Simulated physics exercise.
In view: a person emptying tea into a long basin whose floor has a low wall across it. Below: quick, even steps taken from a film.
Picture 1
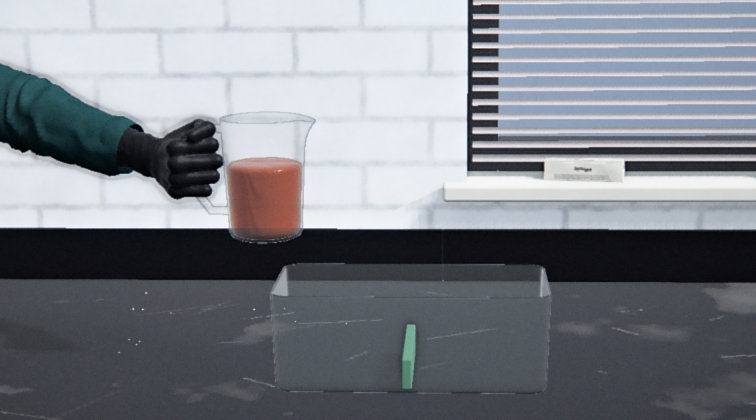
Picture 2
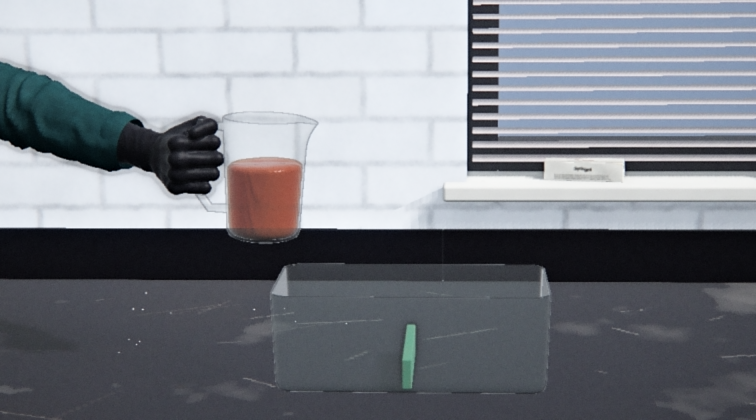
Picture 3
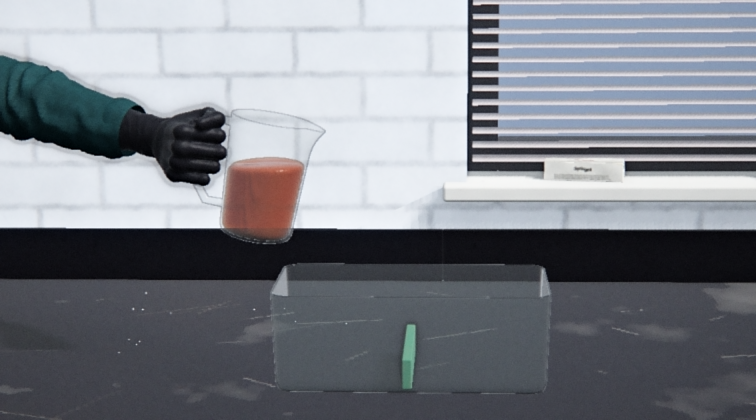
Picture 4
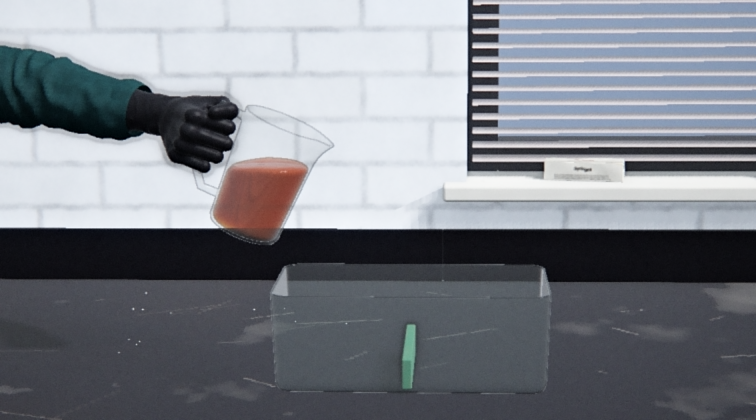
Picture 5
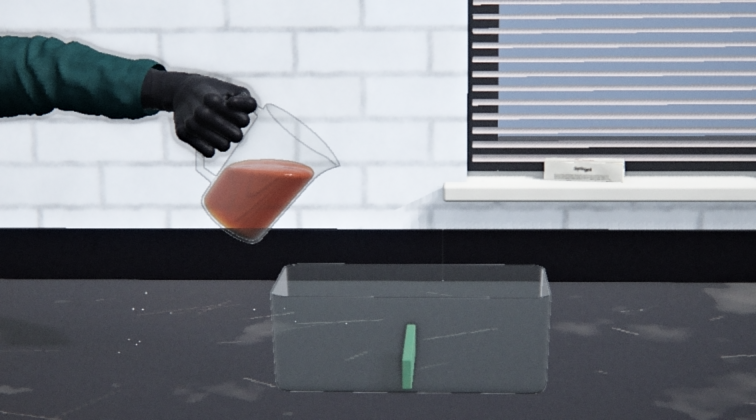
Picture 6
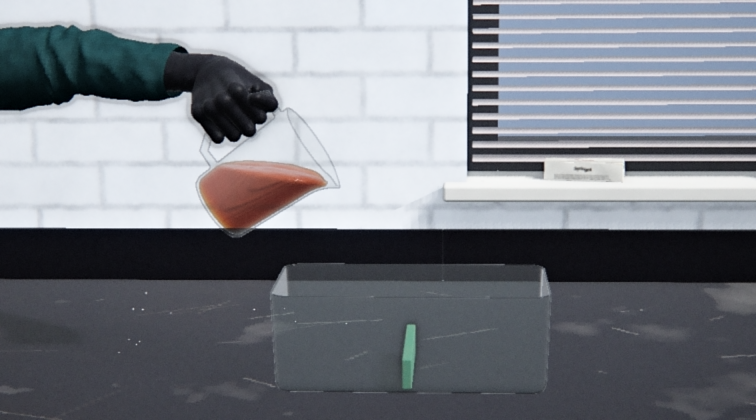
A gloved hand in black, its arm in a dark green sleeve reaching in from the left, holds a clear jug of reddish-brown tea, seen from the side at a fixed view. Below, a long transparent basin with a low green wall stands on a dark counter before white brick and a blinded window. The hand, nearly still at first, tilts the jug steadily rightward, the tea sliding toward its lip.
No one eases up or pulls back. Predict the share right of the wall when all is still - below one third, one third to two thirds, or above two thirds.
Most likely the amount right of the wall will not reach a third.
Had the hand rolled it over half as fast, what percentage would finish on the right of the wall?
I'd say roughly 5 in every hundred ends up there.
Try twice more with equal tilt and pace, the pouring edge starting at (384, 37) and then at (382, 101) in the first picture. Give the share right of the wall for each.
You'd get around 80 per cent and then around 90 per cent.
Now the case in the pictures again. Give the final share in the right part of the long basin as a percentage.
About 15 per cent.
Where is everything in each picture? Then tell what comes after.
Tilt 0°; pouring edge (316, 119); surface from (228, 163) to (302, 163); the long basin's rim runs from (278, 281) to (547, 282); the wall's top is at (409, 343), in the first picture.
Tilt 3°; pouring edge (318, 122); surface from (228, 163) to (303, 163), in the second picture.
Tilt 11°; pouring edge (326, 130); surface from (229, 164) to (305, 164), in the third picture.
Tilt 24°; pouring edge (335, 145); surface from (226, 172) to (310, 166), in the fourth picture.
Tilt 39°; pouring edge (341, 165); surface from (215, 180) to (315, 170), in the fifth picture.
Tilt 56°; pouring edge (341, 187); surface from (200, 174) to (326, 177), in the sixth picture.
A moment on, the jug is tipped on its side and 71 per cent is still to pour, 8 is left of the wall and 0 right of it.
Next, the jug is tipped on its side and 33 per cent is still to pour, 44 is left of the wall and 1 right of it.
Then the jug is tipped on its side and 14 per cent is still to pour, 61 is left of the wall and 14 right of it.
Later the jug is tipped on its side and 5 per cent is still to pour, 75 is left of the wall and 14 right of it.
Finally, 82 per cent lies left of the wall, 16 right of it and 3 outside.
